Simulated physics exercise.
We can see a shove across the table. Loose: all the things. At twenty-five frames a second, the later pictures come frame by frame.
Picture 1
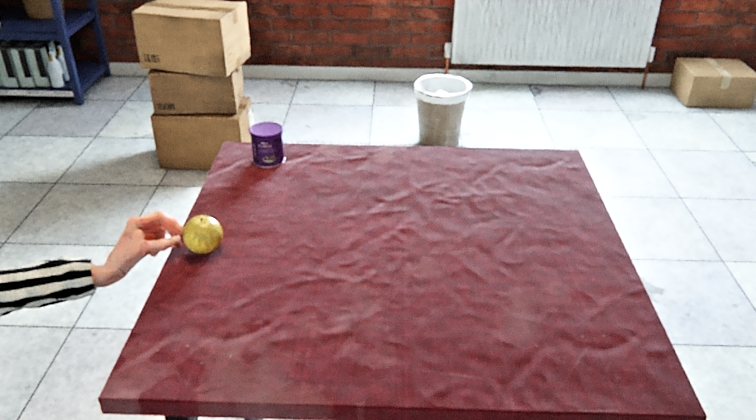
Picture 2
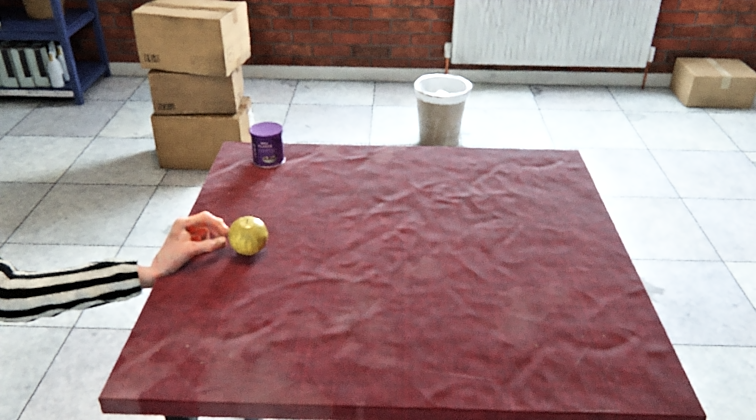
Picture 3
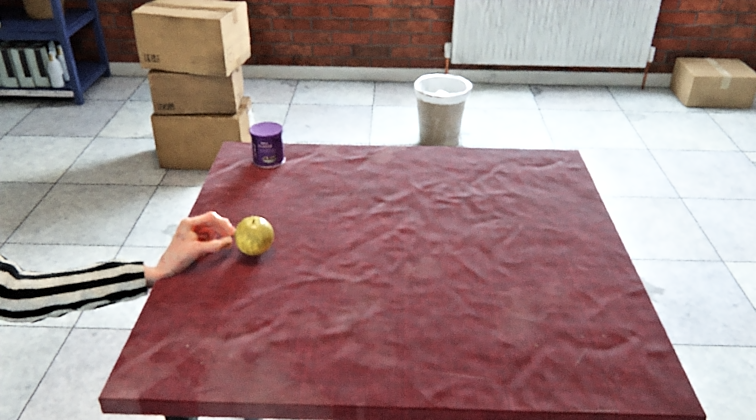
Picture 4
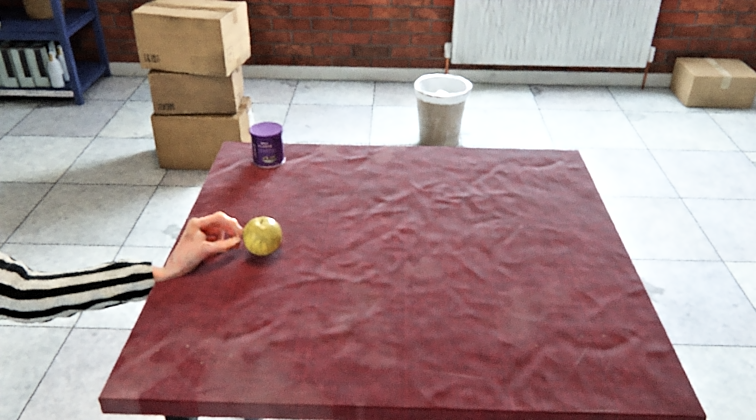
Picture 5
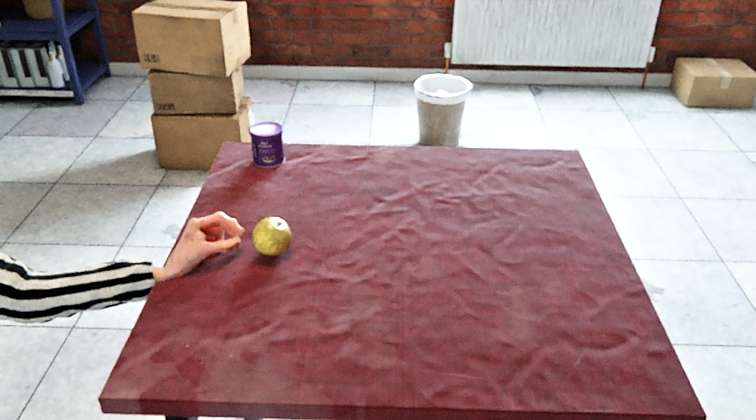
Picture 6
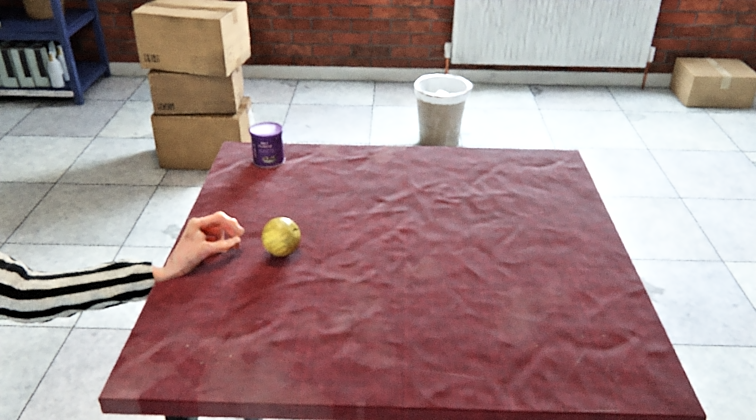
The clip opens on a hand in a striped sleeve holding a yellow apple at the left side of a dark red table, near a purple tub. The hand pushes the apple a short way to the right, then stays still as the apple rolls slightly farther right, away from the fingers.
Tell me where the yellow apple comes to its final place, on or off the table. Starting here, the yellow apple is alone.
Aboard.
Then, 0.30 s after the last picture, yellow apple rolled well along near (341, 239).
Then, 0.60 s after the last picture, yellow apple rolled well along near (386, 240).
At rest, moved from the start, yellow apple. Seen from the same camera at the end, yellow apple near (430, 241).
